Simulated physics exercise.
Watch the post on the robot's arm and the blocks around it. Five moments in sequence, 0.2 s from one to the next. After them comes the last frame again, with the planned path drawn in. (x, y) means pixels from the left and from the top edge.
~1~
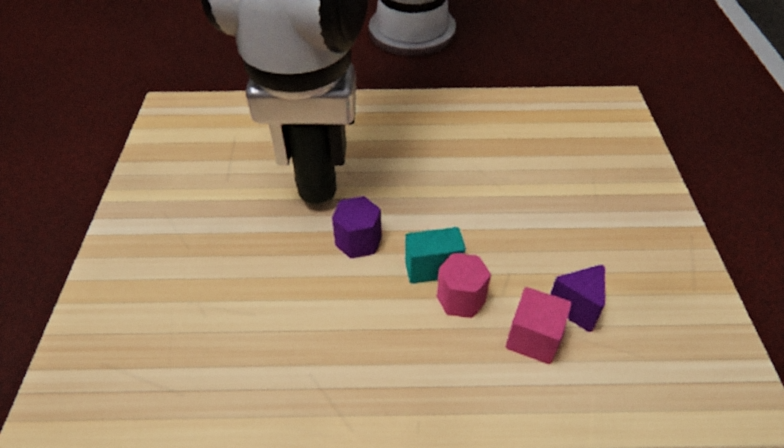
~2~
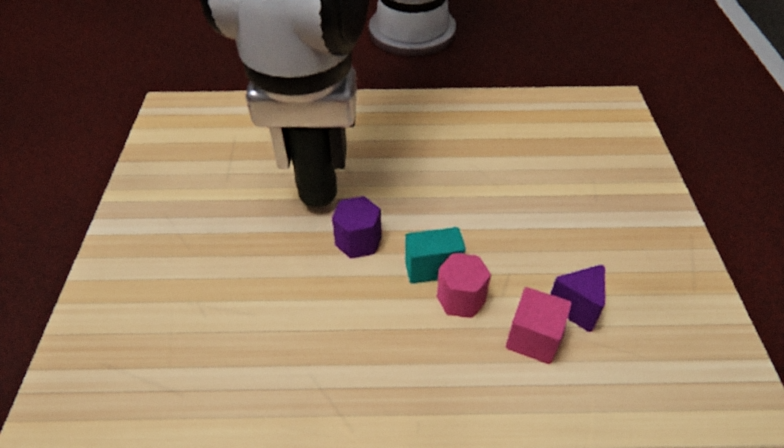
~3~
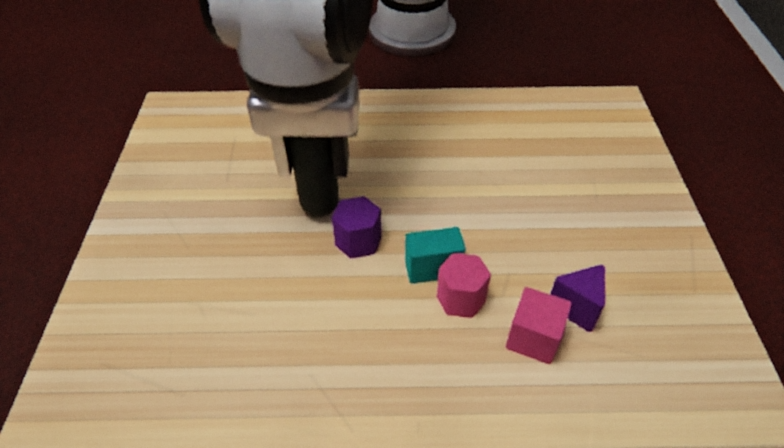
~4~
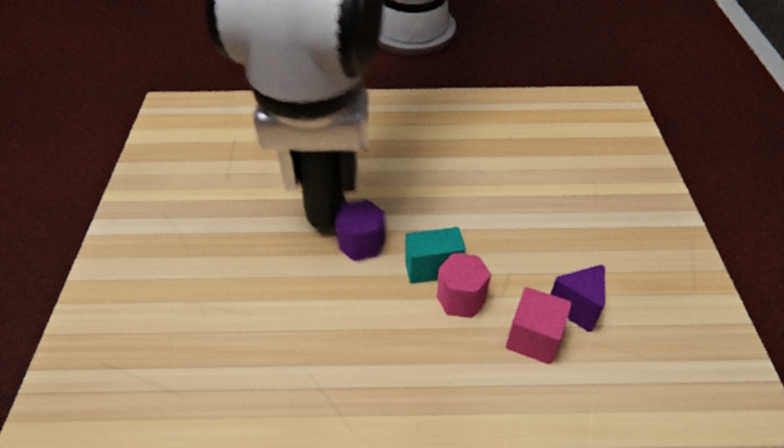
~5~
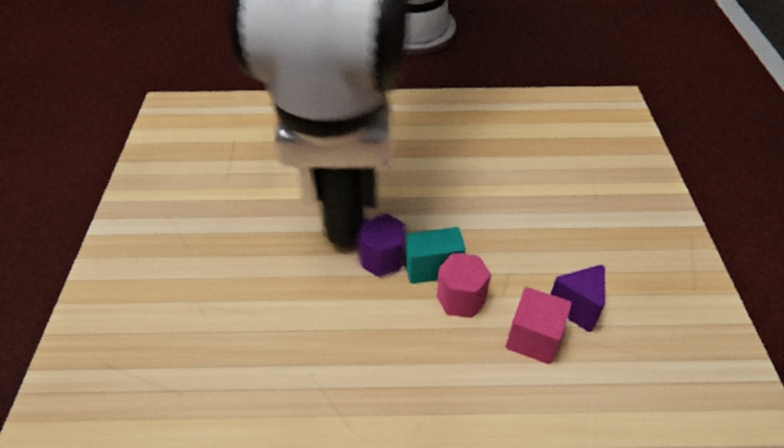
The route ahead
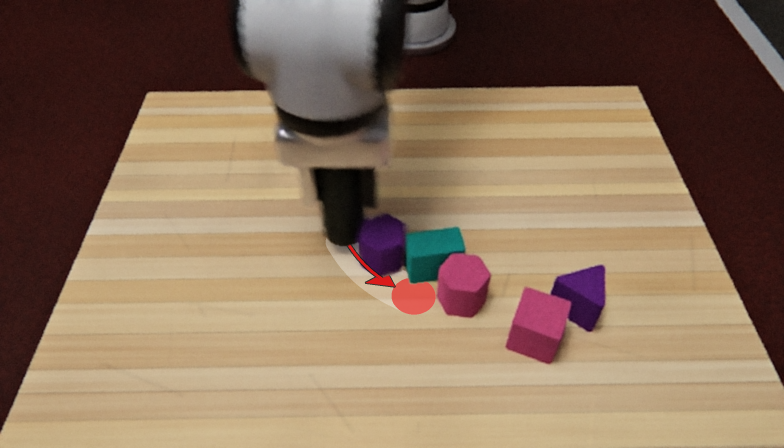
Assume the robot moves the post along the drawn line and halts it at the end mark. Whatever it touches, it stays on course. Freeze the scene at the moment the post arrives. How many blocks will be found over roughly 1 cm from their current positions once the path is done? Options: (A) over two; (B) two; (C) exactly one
A: Over two.
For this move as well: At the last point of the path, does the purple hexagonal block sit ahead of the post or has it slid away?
That block remains ahead.
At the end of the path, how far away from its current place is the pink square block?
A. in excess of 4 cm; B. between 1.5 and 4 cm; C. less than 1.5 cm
(C)
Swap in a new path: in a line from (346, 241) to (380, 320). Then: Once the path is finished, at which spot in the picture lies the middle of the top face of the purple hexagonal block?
So, by the moment the path ends, you'll find the top centre of the purple hexagonal block at (414, 259).
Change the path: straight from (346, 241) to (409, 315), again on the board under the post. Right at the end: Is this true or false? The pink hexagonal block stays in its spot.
It is false.
The drawn path runs from (346, 241) by way of (362, 262) and (385, 281) to (414, 296).
On the path given first. Halfway along, post at (373, 263); purple hexagonal block at (419, 251), turned 40° anticlockwise; turquoise oblong at (469, 238), turned 15° anticlockwise; pink hexagonal block at (470, 274), turned 15° clockwise.
At the end, post at (414, 286); purple hexagonal block at (460, 260), turned 85° anticlockwise; turquoise oblong at (494, 229), turned 30° anticlockwise; pink hexagonal block at (507, 280), turned 40° clockwise; pink square block at (547, 314).
